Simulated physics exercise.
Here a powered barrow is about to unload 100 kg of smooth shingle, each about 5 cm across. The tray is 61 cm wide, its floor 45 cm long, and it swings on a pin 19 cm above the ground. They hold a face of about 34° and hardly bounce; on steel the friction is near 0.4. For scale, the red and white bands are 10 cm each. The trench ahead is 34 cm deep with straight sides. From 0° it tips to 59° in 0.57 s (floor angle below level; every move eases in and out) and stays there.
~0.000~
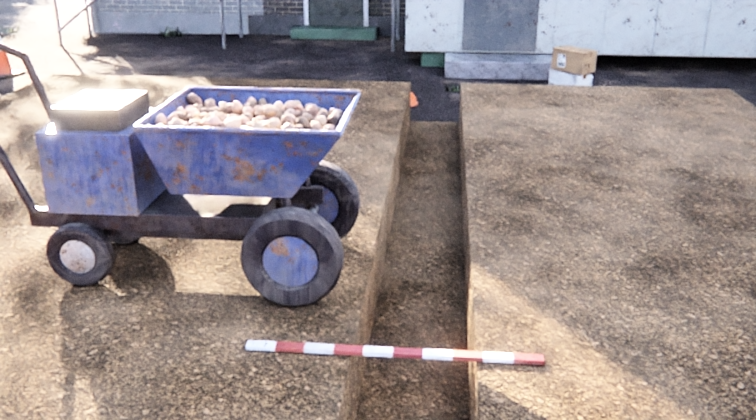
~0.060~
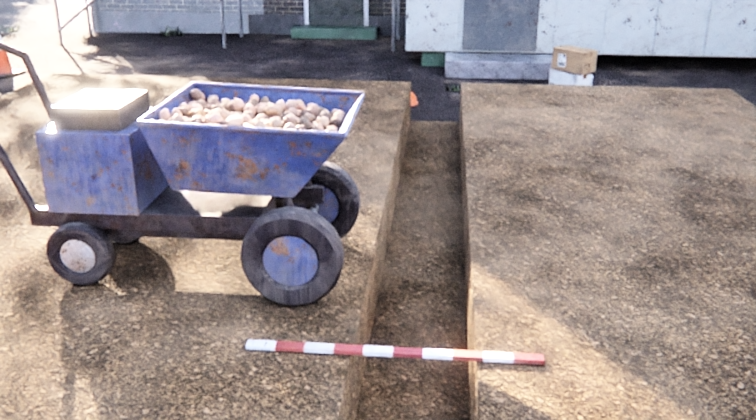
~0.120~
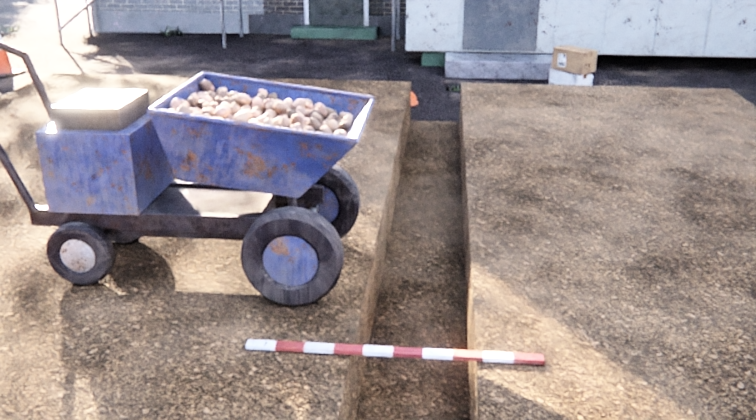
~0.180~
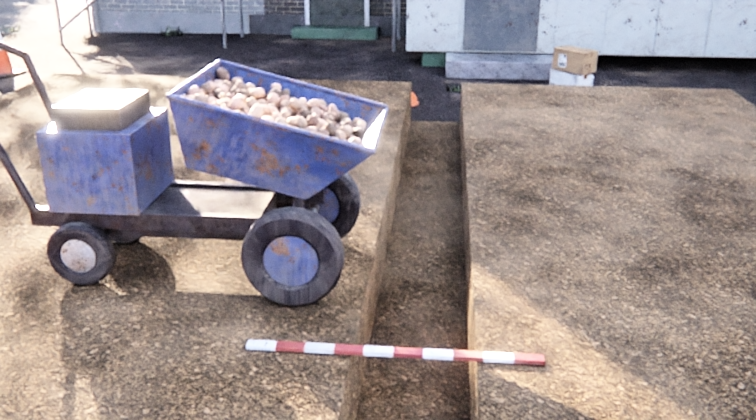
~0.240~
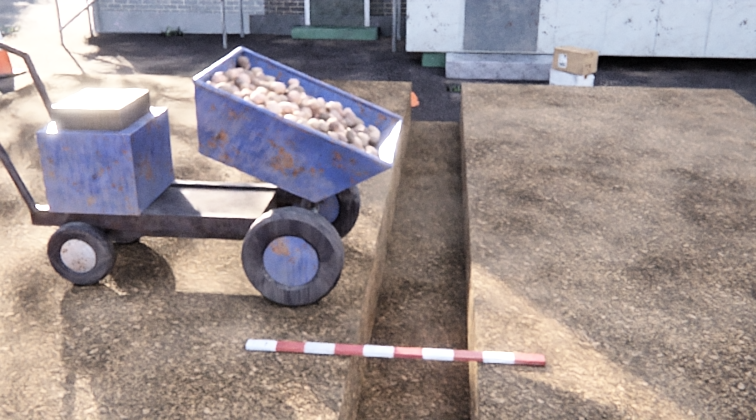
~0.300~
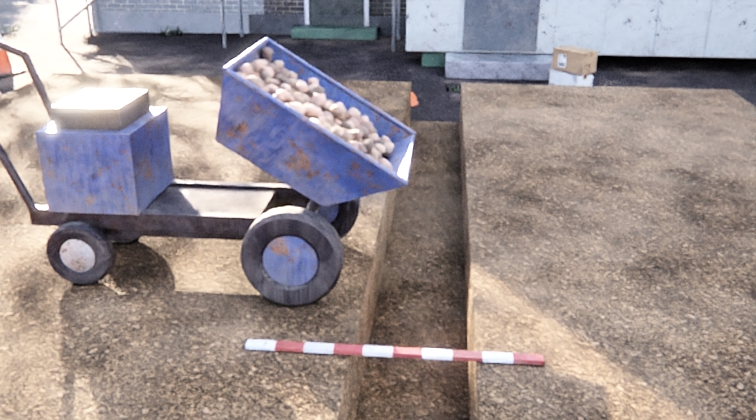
A blue barrow's tray of rounded stones tilts steadily down to the right beside a trench.
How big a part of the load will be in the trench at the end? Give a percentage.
Roughly 36 per cent ends in the trench.
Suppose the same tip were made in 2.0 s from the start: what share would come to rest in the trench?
In that case some 60 per cent.
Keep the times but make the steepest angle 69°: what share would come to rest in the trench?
Then about 35 per cent.
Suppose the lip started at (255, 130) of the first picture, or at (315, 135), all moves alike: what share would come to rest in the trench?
About 80 and 50 per cent.
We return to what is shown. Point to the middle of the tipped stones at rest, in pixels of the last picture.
Around (498, 275).
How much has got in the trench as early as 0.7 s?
Some 10 per cent.
After 0.4 s the floor is at 50°; 100 % in the tray; the foremost stones are at (411, 192).
After 0.7 s the floor is at 59°; 84 % in the tray, 9 % in the trench, 7 % past the trench; the foremost stones are at (497, 262).
After 1.0 s the floor is at 59°; 40 % in the tray, 11 % in the trench, 49 % past the trench; the foremost stones are at (669, 301).
After 3.0 s the floor is at 59°; 13 % in the tray, 36 % in the trench, 52 % past the trench; the foremost stones are past the picture's edge.
